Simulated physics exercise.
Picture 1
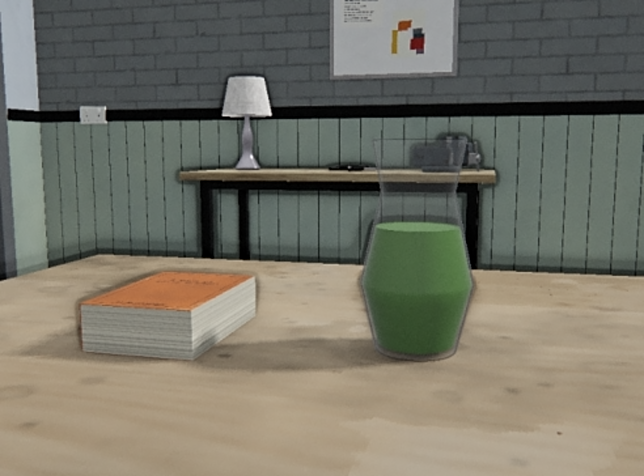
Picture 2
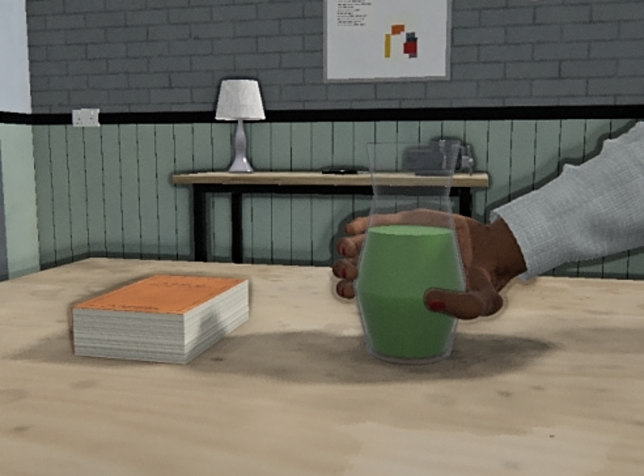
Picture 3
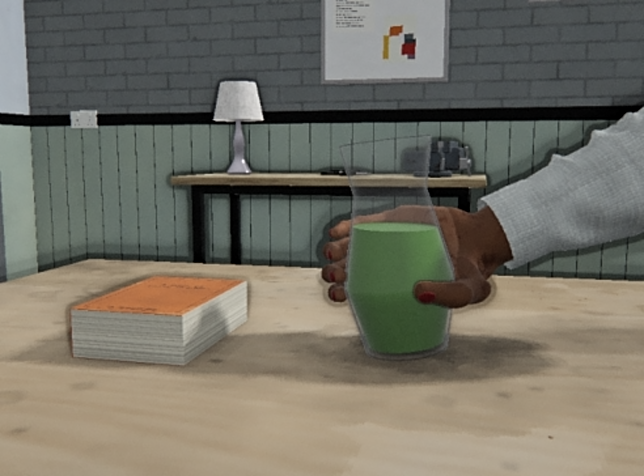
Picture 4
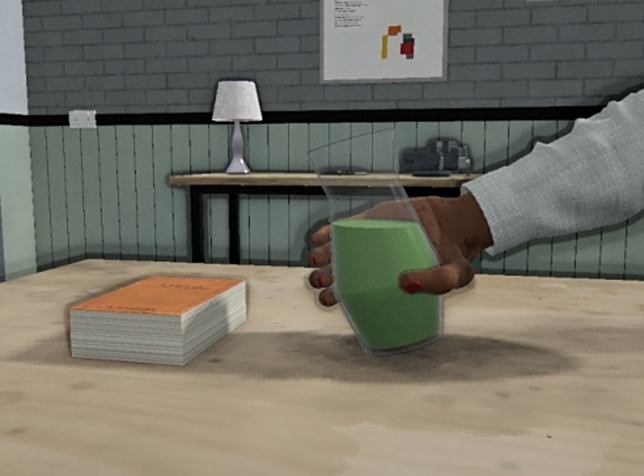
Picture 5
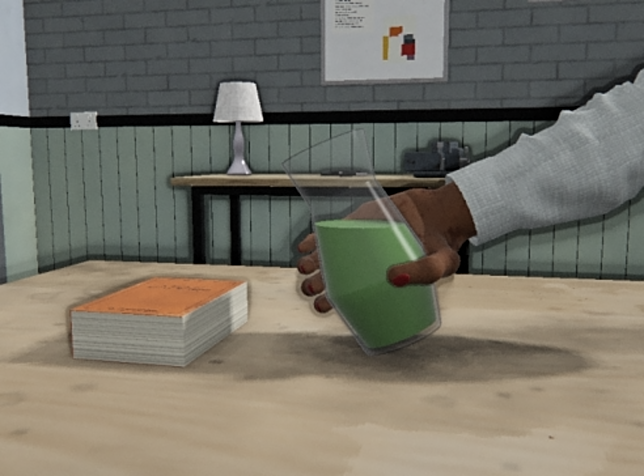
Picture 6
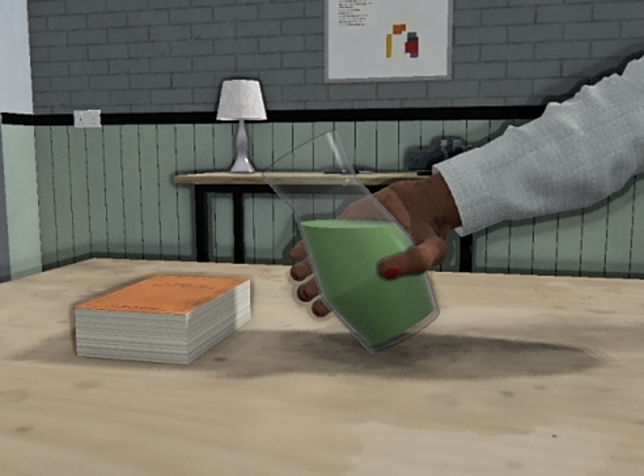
A clear glass vase about half full of green liquid stood on a wooden table, then a hand reached in from the right, gripped it, and tilted it left towards a thick orange book.
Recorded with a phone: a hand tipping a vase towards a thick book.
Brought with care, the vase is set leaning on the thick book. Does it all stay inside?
Liquid lost.
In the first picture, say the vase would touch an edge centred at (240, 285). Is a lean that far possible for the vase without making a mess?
In that case it lets some escape.
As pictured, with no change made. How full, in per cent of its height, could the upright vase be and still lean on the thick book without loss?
Roughly 30 percent of its height.
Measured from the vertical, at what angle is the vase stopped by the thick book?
75° or thereabouts.
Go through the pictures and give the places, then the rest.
It stands upright; vase (417, 242) about half full, in the first frame.
A hand takes hold; vase about half full, surface at (410, 232); thick book (169, 314), in the second frame.
On the way over; vase (395, 243) about half full, in the third frame.
It is leaning; vase about half full, surface at (373, 225); thick book (166, 316), in the fourth frame.
Tipping on its foot; vase (361, 239) tipped 25°, in the fifth frame.
The top moves towards the thick book; vase (351, 239) tipped 30°; thick book (171, 315), in the sixth frame.
Next, the vase leans by about 50°; its rim is dry.
After that, the vase leans by about 65°; it has slopped over; about three quarters of the green juice is inside.
Finally, the vase leans by about 75°, against the thick book; it has slopped over; about half of the green juice is inside.
